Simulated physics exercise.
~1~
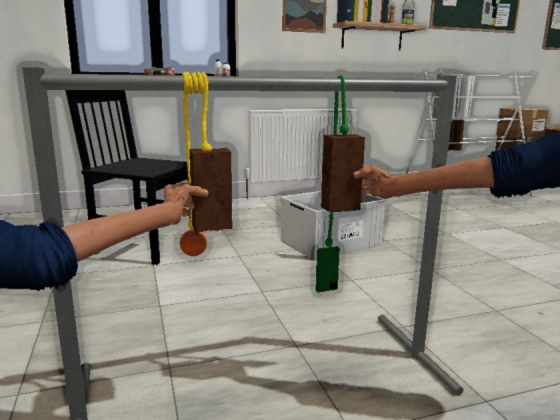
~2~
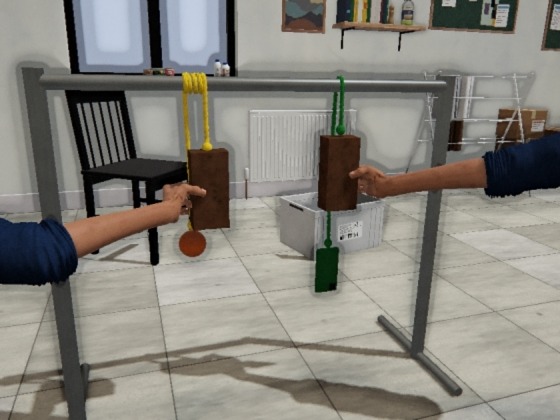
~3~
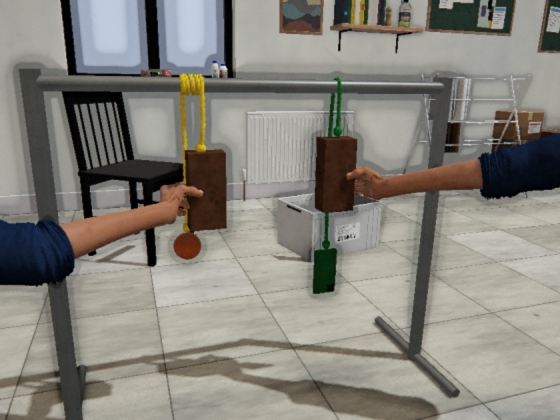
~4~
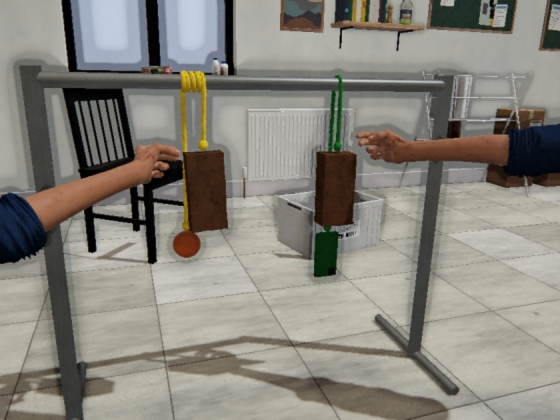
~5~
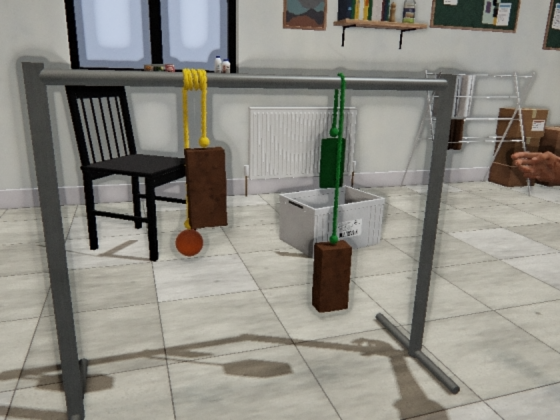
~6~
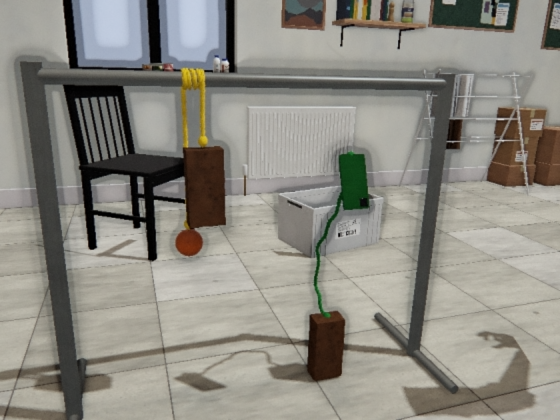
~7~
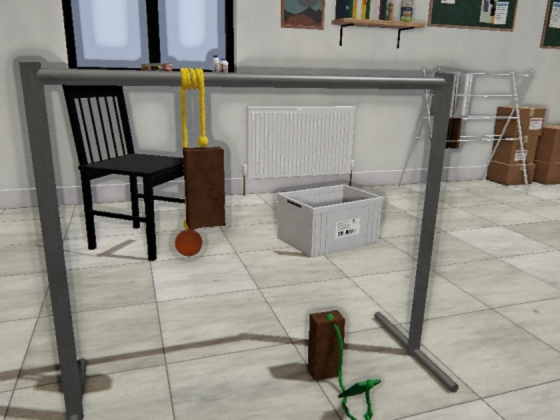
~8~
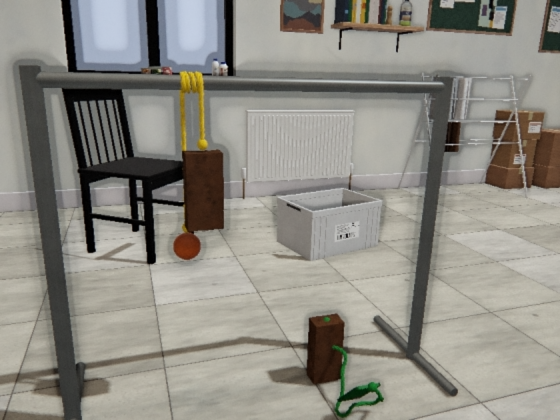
Right brick dropping to the floor, dragging its green rope off the rail after hands let go, left brick staying hung.
